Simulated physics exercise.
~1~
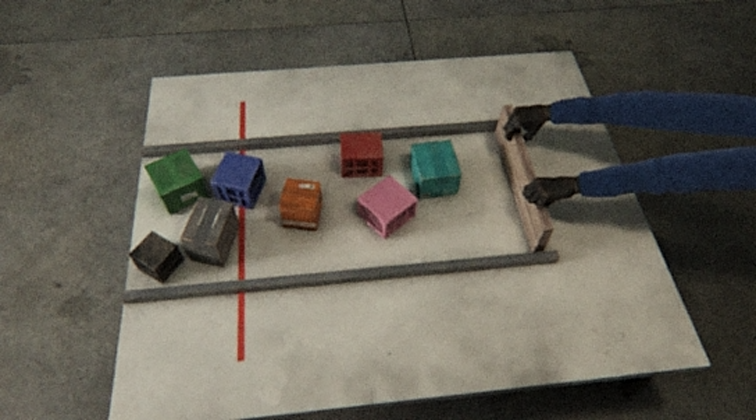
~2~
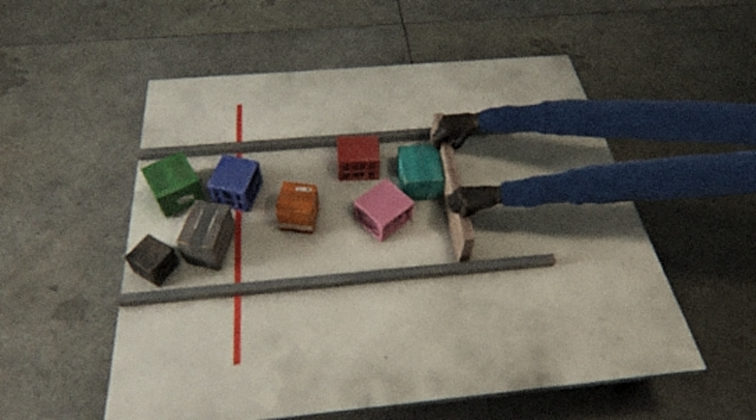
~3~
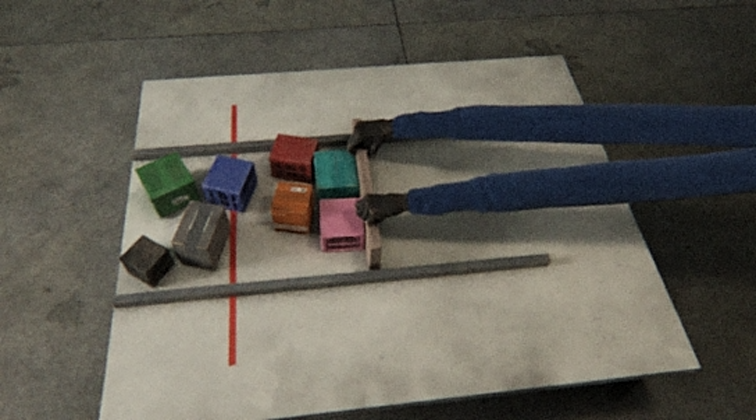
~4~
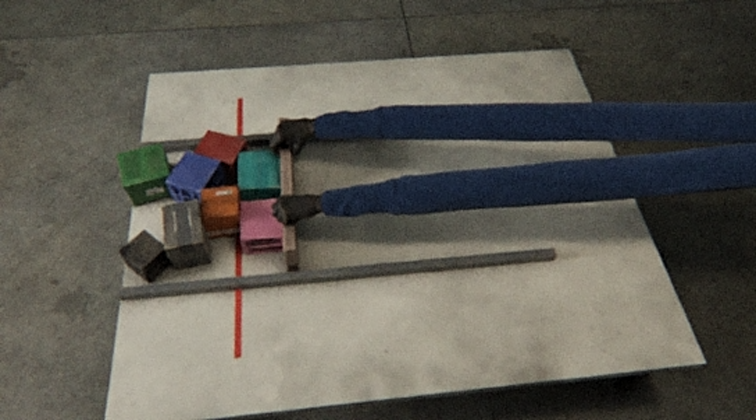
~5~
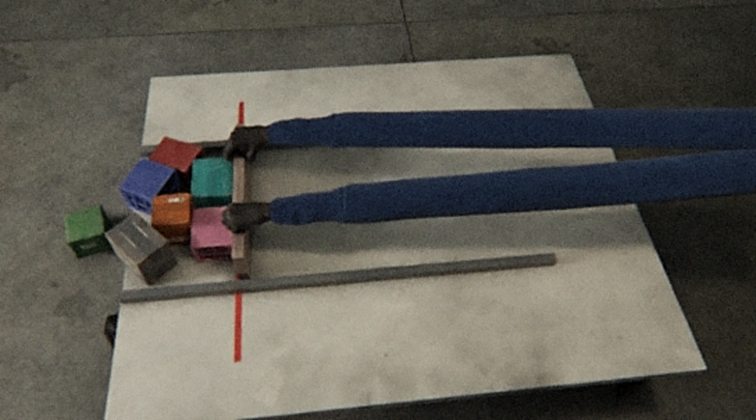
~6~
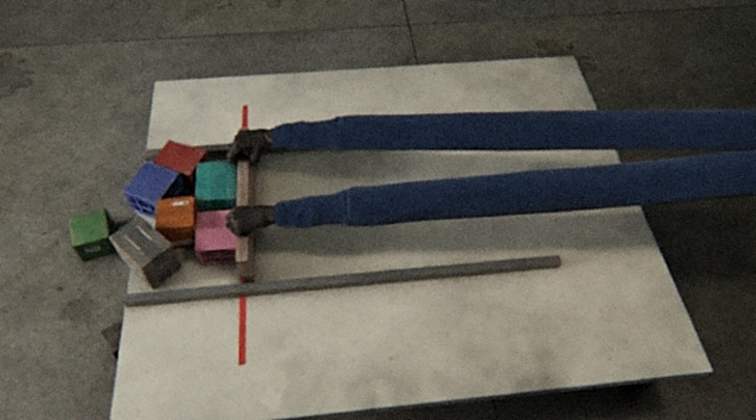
A wooden plank, held upright by two dark-gloved hands in blue sleeves, stands at the right of a pale raised deck seen from above by a slightly swaying camera. Between two grey rails lie turquoise, red, pink and orange boxes, with blue, grey, green and black ones farther left around a red tape line. The hands push the plank left, gathering the turquoise, pink and red boxes against the orange one. The bunched load crosses the tape and shoves the others toward the left edge. The green and black boxes drop off, and the plank stops at the tape with six remaining.
